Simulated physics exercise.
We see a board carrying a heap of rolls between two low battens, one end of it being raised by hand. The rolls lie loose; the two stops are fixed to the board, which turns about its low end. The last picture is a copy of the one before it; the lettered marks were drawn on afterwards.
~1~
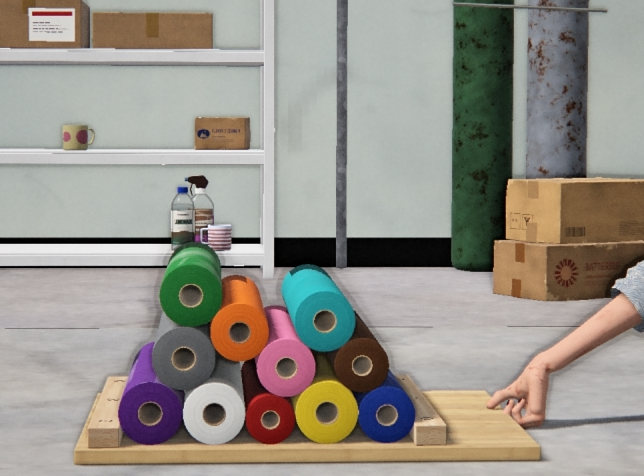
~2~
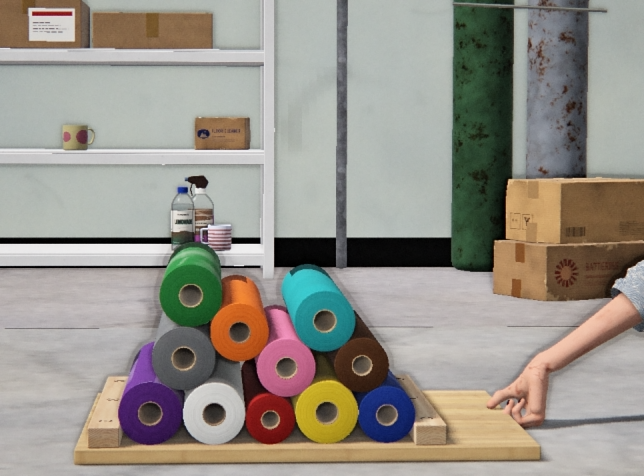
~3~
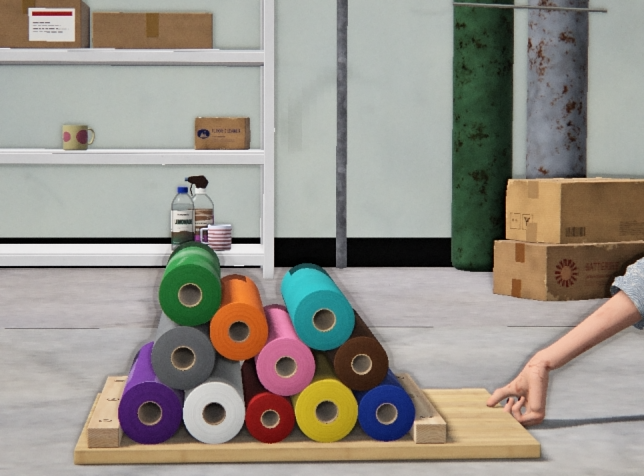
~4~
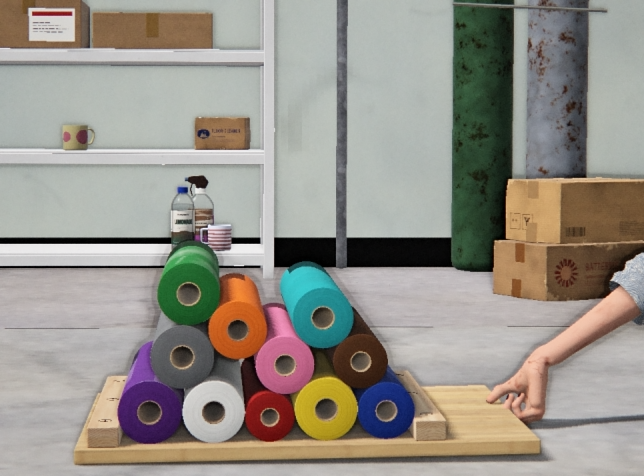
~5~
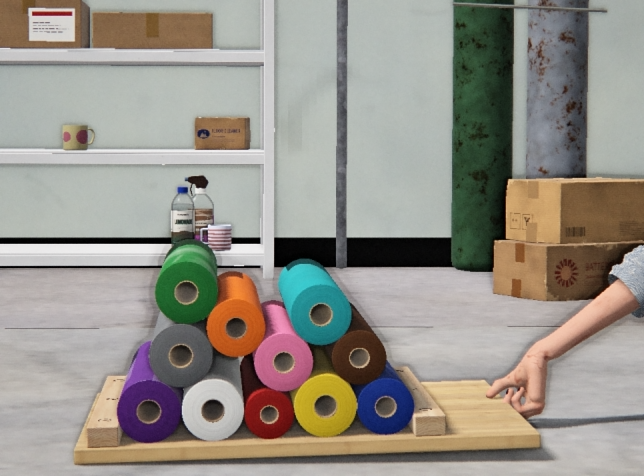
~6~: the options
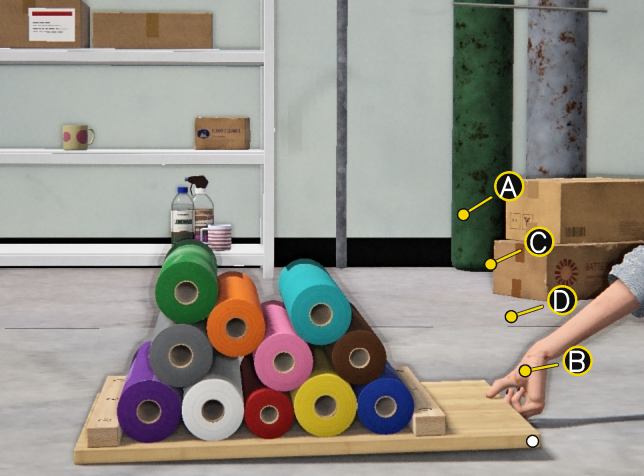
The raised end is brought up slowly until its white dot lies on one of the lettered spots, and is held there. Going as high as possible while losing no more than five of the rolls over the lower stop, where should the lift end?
At most to A.
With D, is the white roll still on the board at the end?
Yes.
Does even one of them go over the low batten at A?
At A: Yes.
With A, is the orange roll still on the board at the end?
No.
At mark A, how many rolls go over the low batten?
It comes to five.
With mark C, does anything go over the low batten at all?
Yes.
On the copy, A at (464, 215); B at (525, 371); C at (491, 264); D at (511, 317); the white dot at (532, 441).
On A. First, board at 18°.
Then, board at 32°.
Finally, board at 32°, five over the low batten.
By contrast, B one over the low batten (green); C five over the low batten; D one over the low batten (green).
